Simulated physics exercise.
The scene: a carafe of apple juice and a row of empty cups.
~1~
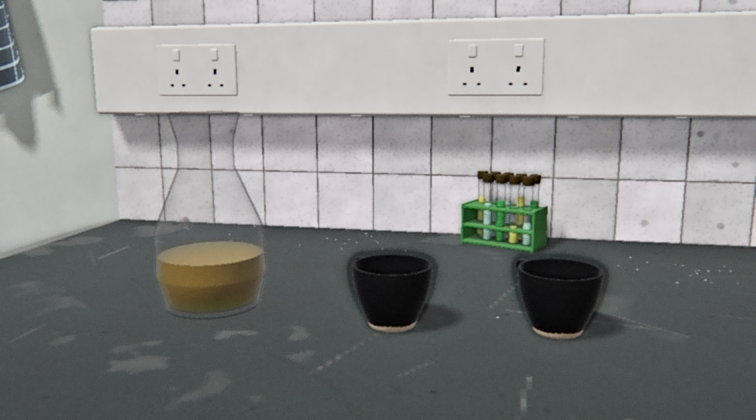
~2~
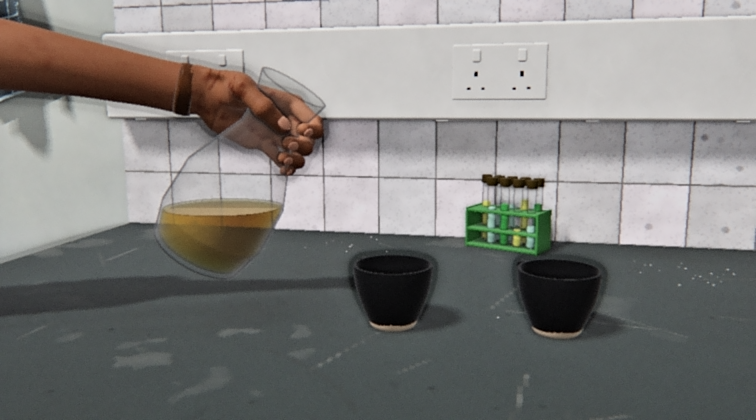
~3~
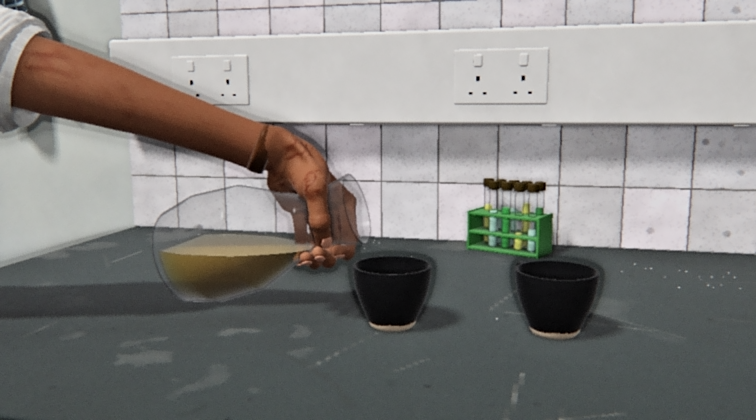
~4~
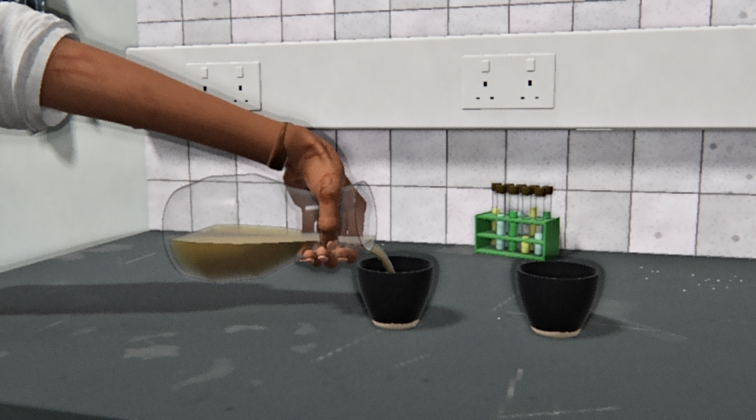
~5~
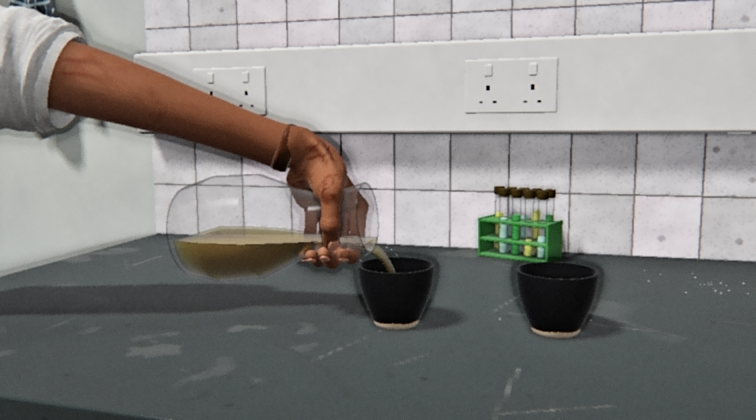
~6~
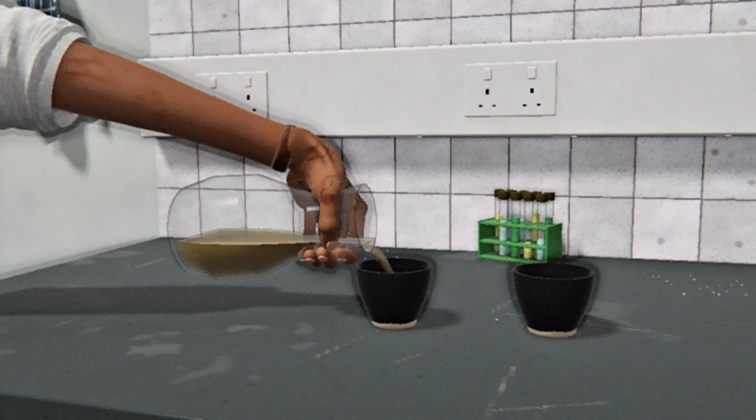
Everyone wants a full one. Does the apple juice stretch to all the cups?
What the carafe holds will do.
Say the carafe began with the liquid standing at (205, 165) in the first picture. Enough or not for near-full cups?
My call: Will do.
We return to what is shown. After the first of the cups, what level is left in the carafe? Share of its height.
Roughly 15 per cent.
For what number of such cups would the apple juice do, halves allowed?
It makes near 3.0.
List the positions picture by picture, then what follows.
Before the pour; carafe (209, 207) about a quarter full; two cups, the last at (559, 297), in the first picture.
The carafe is on its way; carafe (246, 169) tipped 35° with all of its load; the first is empty, in the second picture.
The apple juice nears the lip; carafe (268, 233) tipped 75° with all of its load; two cups, the last at (556, 298), in the third picture.
Pouring; carafe (277, 224) tipped 85° with nearly all of its load; the first is about a quarter full, in the fourth picture.
Pouring; carafe (279, 224) tipped 85° with nearly all of its load; two cups, the last at (556, 297), in the fifth picture.
Pouring; carafe (279, 224) tipped 85° with about three quarters of its load; the first is about half full, in the sixth picture.
A moment on, the first is about three quarters full.
Further on, the first is done and the carafe has about two thirds of its load.
When it is over, both are full and about a third of the apple juice is over.
